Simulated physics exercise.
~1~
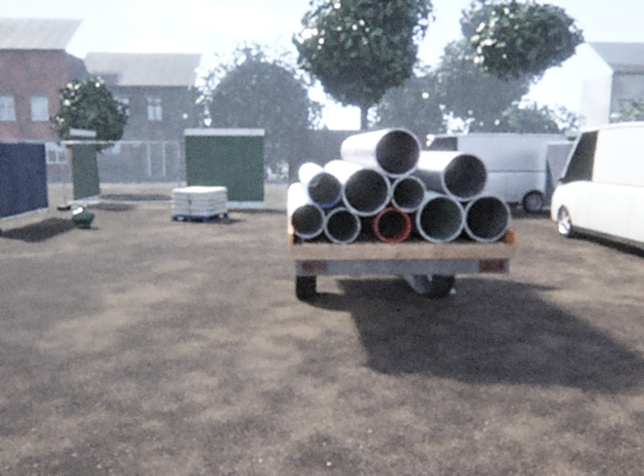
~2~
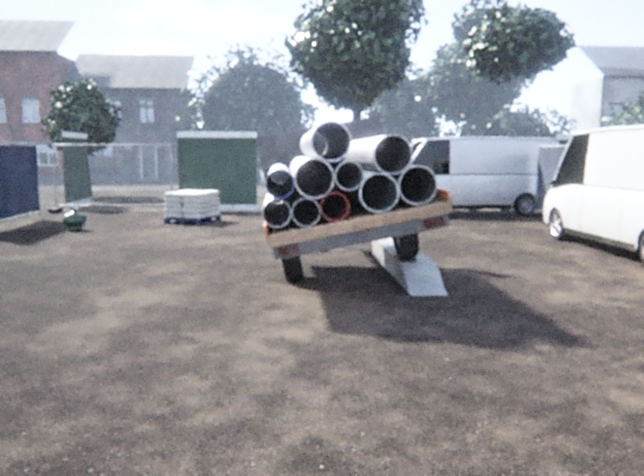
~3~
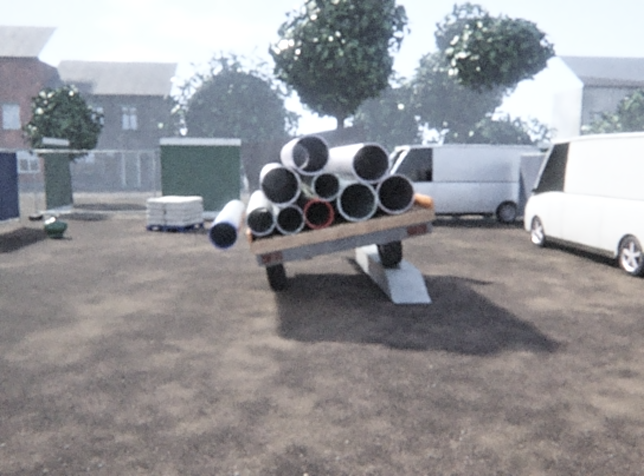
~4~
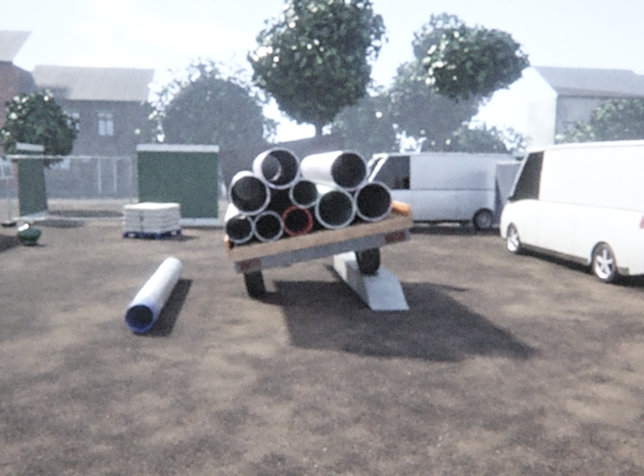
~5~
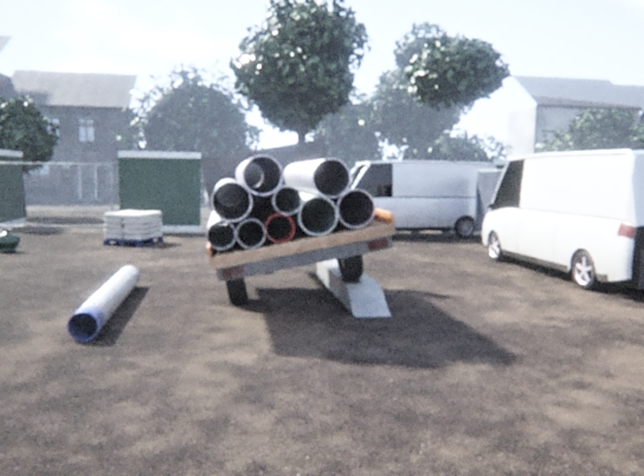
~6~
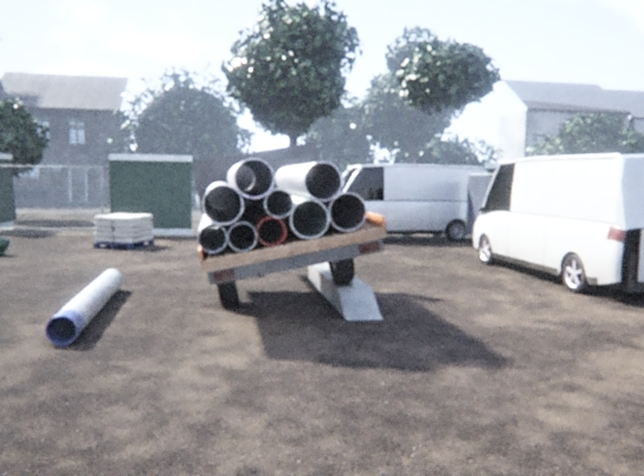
We see a flatbed trailer loaded with loose pipes tilt as one wheel climbs a raised slab in a yard with parked vans; the blue-rimmed pipe rolls off the left side and ends on the ground, while the red one stays aboard with the rest.
